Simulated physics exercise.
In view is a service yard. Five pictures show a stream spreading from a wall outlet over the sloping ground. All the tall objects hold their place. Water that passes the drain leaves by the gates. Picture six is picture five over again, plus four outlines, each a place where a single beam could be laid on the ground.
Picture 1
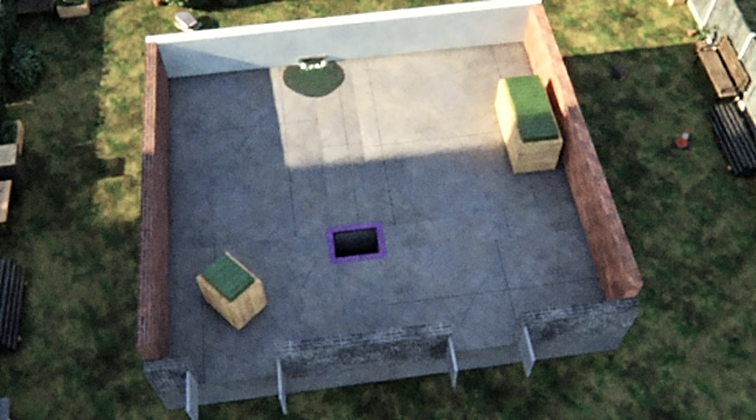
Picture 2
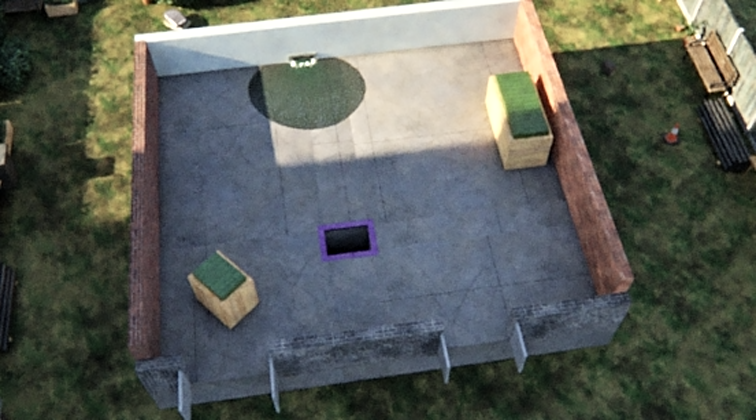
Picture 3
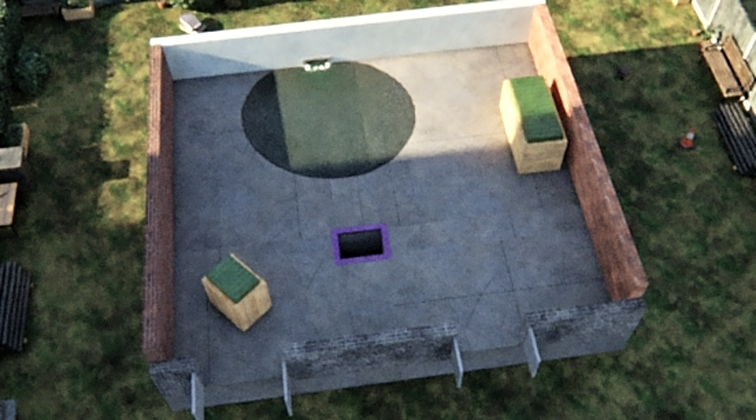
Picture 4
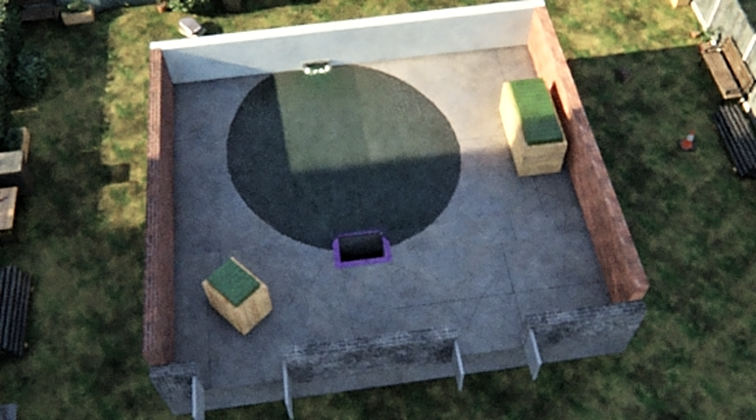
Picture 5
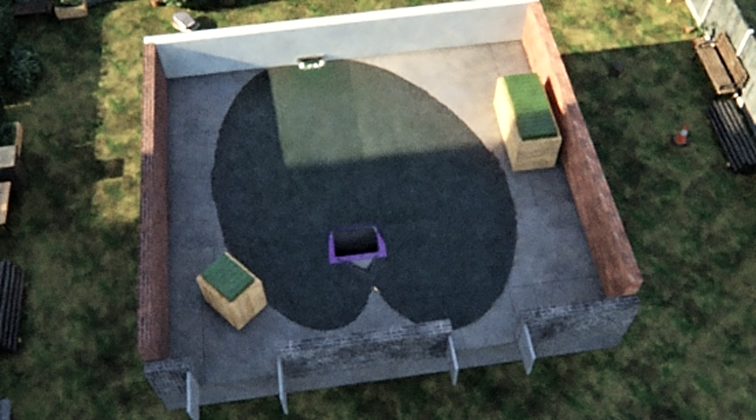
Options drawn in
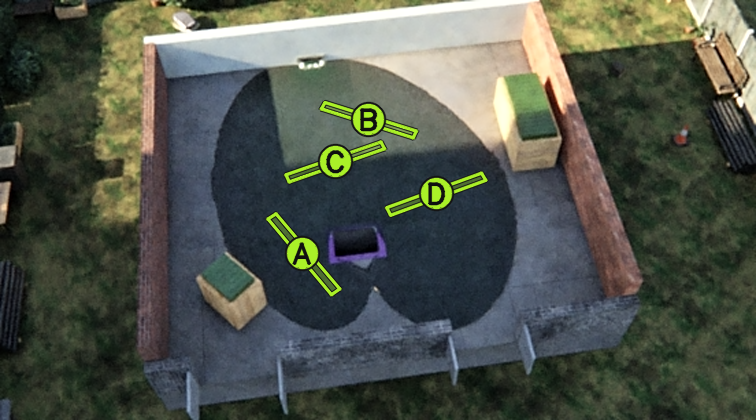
In a walled service yard seen from above, a small dark patch of water appears by an outfall at the white back wall. It spreads steadily outward in a widening round pool, reaches the purple-edged drain, then surrounds it and extends toward the front wall, leaving a small dry gap just beyond the drain.
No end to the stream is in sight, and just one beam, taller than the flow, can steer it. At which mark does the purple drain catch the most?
D works best here.
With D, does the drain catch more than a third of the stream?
Yes, it does.
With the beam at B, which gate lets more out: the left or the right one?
The right gate.
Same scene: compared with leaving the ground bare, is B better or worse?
Worse.
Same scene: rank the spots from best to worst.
The order is D, A, B, C.
In lime, A from (272, 216) to (335, 291); B from (323, 105) to (414, 134); C from (287, 178) to (382, 145); D from (388, 211) to (483, 176).
For spot A, about 32 % of the stream goes into the purple drain, about 66 % out by the gates.
For spot B, about 19 % of the stream goes into the purple drain, about 79 % out by the gates.
For spot C, about 2 % of the stream goes into the purple drain, about 96 % out by the gates.
For spot D, about 46 % of the stream goes into the purple drain, about 53 % out by the gates.
